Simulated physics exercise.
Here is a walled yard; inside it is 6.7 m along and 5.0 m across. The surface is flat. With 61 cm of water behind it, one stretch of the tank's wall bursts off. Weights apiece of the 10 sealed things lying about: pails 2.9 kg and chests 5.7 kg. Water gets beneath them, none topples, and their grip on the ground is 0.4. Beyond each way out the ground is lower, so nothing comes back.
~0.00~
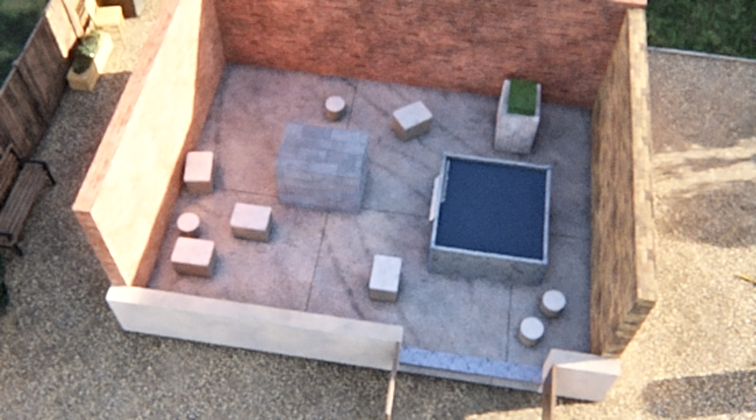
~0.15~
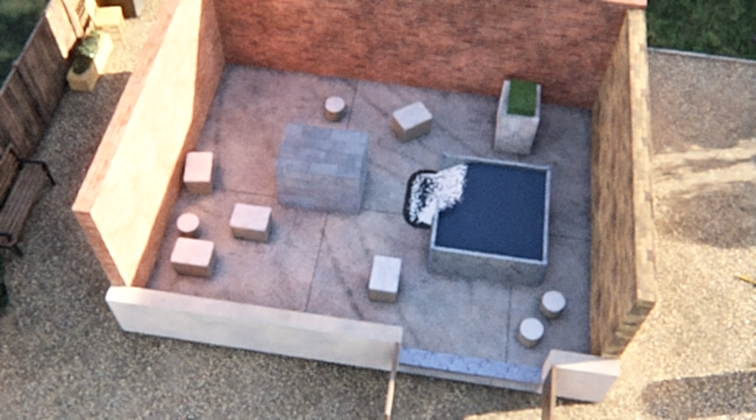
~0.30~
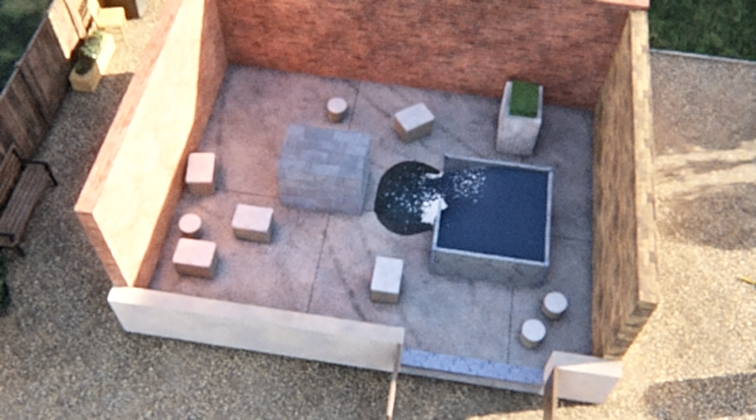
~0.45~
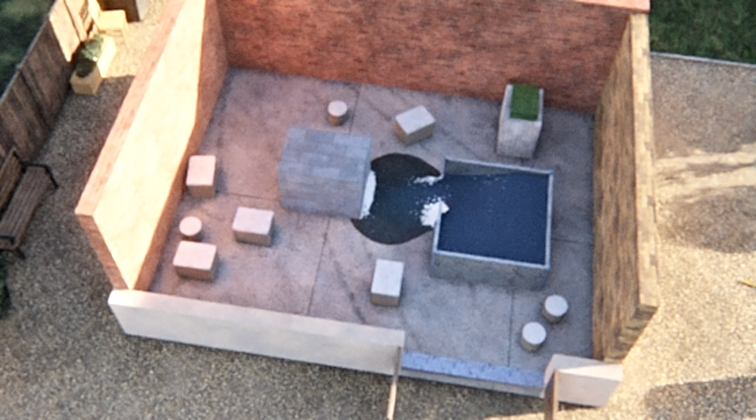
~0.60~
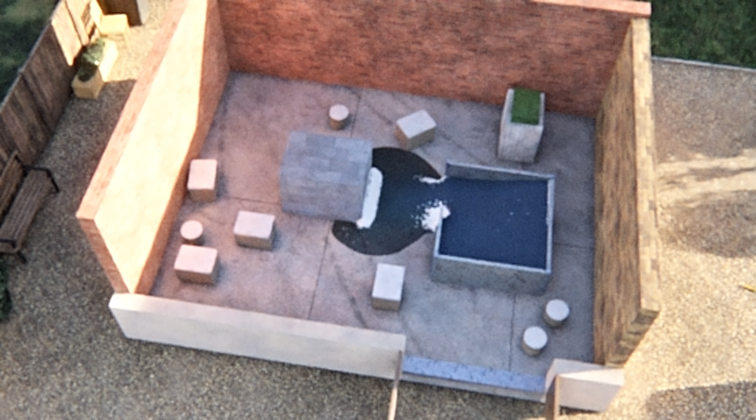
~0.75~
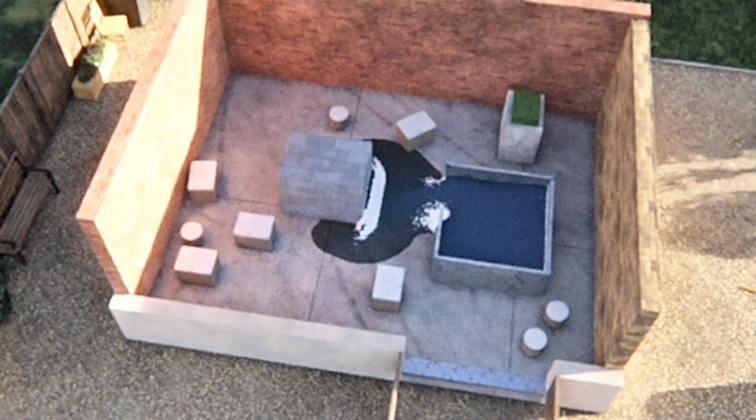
Dark water bursts through the left side of a square grey tank in a brick-walled yard, seen from high above at an angle. Pale blocks and short cylinders stand around a larger grey block left of the tank, with a green-topped planter behind. White froth leads the water leftward to the large block, where it spreads along its near side, while the view shifts very slightly.
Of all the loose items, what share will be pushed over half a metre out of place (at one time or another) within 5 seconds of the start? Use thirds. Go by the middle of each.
Share: Between one and two thirds.
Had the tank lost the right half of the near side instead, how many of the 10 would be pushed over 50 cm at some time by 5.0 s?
In that case 2 of them.
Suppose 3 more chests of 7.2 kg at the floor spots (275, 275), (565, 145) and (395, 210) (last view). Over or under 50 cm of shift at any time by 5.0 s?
In turn: More, less, over.
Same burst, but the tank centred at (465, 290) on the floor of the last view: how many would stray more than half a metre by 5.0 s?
Then 5.
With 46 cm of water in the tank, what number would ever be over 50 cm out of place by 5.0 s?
Then 5.
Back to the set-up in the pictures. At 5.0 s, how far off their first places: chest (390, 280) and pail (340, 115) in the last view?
In that order: Washed out, 250 cm.
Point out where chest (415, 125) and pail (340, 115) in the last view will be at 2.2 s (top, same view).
Around (421, 94) and (237, 73).
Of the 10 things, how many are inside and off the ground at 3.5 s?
At that moment 1.
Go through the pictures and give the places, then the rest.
In the first frame, a pail is out of sight; a pail at (335, 103), on the bottom; 2.7 m2 under water; 0 of 10 have shifted.
In the second frame, a pail is out of sight; a pail at (335, 104), on the bottom; water covers 3.3 m2; 0 of 10 have shifted.
In the third frame, a pail is out of sight; a pail at (337, 105), on the bottom; water covers 3.9 m2; 0 of 10 have shifted.
In the fourth frame, a pail is out of sight; a pail at (338, 108) rests on the ground; 4.6 m2 under water; 0 of 10 have shifted.
In the fifth frame, a pail is out of sight; a pail at (339, 112), on the bottom; 5.2 m2 under water; 0 of 10 have shifted.
In the sixth frame, a pail is out of sight; a pail at (339, 113), on the bottom; water covers 5.9 m2; 0 of 10 have shifted.
After 1.1 s 0 of 10 are over 50 cm from their spots; 0 afloat.
After 2.2 s 3 of 10 are over 50 cm from their spots; 1 afloat.
After 3.5 s 4 of 10 are over 50 cm from their spots; 1 afloat.
After 5.0 s 6 of 10 are over 50 cm from their spots, and 6 have been at some point; 5 afloat.
